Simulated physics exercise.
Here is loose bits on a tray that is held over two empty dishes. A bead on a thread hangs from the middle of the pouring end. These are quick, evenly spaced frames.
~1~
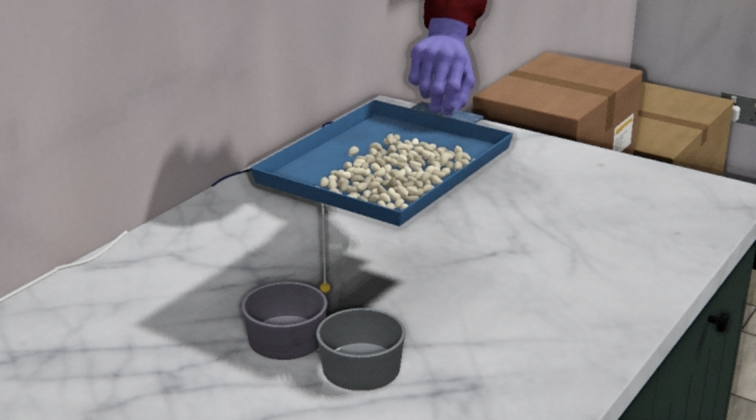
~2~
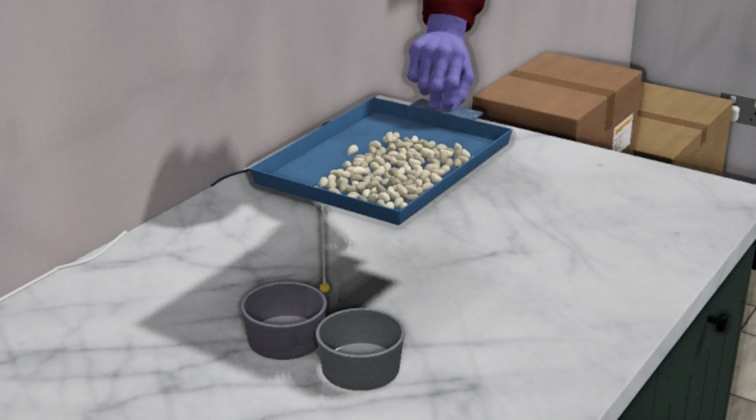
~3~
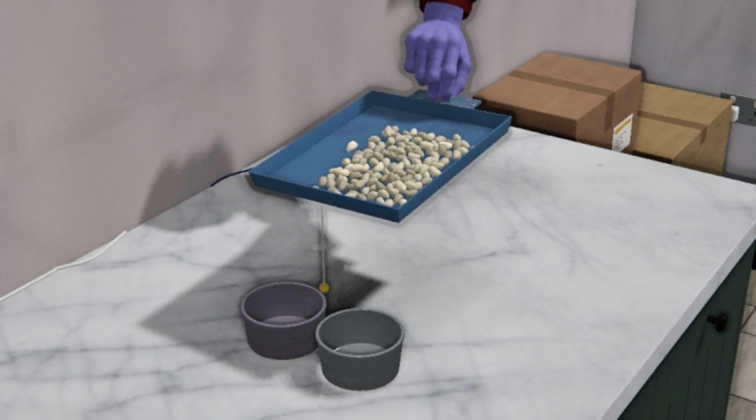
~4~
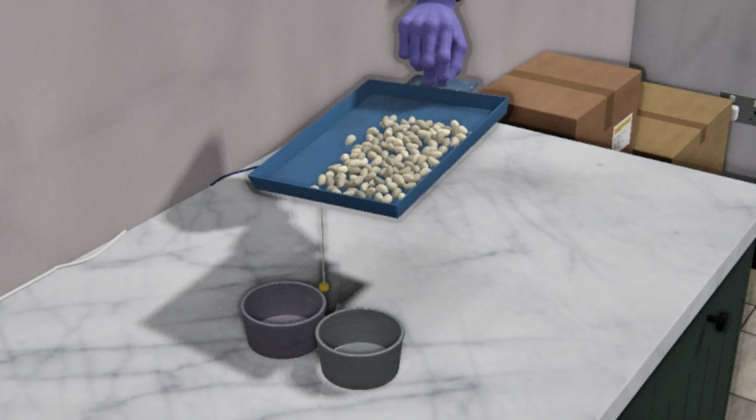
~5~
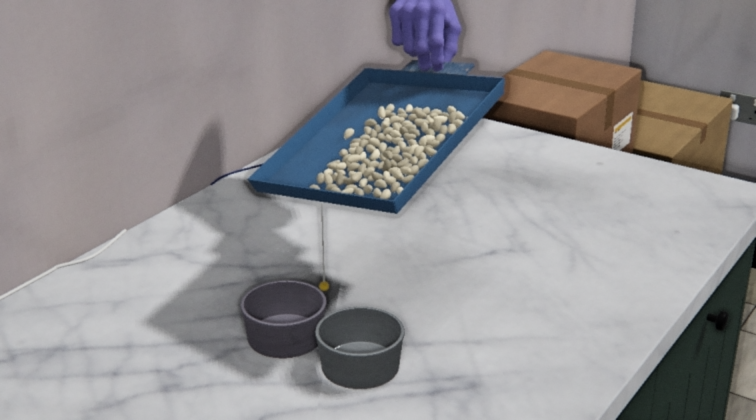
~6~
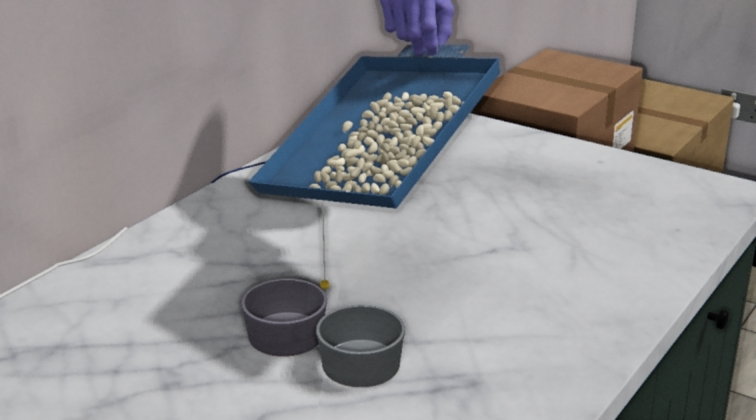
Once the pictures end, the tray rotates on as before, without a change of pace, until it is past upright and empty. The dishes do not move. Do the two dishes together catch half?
In the dishes lies under half of it.
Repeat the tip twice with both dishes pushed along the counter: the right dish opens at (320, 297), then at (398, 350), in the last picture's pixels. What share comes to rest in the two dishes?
In turn 70 and 0 in a hundred.
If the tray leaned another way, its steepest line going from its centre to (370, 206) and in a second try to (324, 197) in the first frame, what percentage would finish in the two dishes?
About 80 and 50 per cent.
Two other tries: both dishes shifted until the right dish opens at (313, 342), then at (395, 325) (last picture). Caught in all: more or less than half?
At the first place under half, at the second the smaller part.
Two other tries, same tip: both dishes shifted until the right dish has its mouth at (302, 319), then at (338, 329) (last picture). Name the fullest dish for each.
First left, then the dish on the left.
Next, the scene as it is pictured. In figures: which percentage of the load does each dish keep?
The left dish has 30 per cent, the right dish has 0.
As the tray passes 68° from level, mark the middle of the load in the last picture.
Close to (304, 168).
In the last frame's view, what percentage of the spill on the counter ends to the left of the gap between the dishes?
Near 100 %.
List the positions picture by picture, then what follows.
The first picture shows corners of the pouring end at (255, 167) and (399, 210), level; middle of the load at (395, 173), white beans; left dish at (260, 337); right dish at (337, 367); bead on its thread at (325, 288).
The second picture shows corners of the pouring end at (254, 168) and (399, 209), level; middle of the load at (394, 171).
The third picture shows corners of the pouring end at (253, 171) and (397, 207), tipped barely, lowest at the left corner; middle of the load at (394, 166).
The fourth picture shows corners of the pouring end at (252, 174) and (395, 203), tipped a little, lowest at the left corner; middle of the load at (392, 158).
The fifth picture shows corners of the pouring end at (252, 177) and (392, 199), tipped clearly, lowest at the left corner; middle of the load at (390, 151).
The sixth picture shows corners of the pouring end at (253, 180) and (390, 194), tipped clearly, lowest at the left corner; middle of the load at (388, 142); left dish at (259, 333); right dish at (336, 363).
Soon after the last picture, tray tipped steeply; nearly all on the tray; a small part in the air.
A little later, tray tipped past a quarter turn; about a quarter on the tray; a small part in the left dish; about a third outside both; about a quarter in the air.
Later still, tray tipped past a quarter turn; about a third in the left dish; about two thirds outside both.
At rest, tray tipped past a quarter turn; none in the right dish; about a third in the left dish; about two thirds outside both.
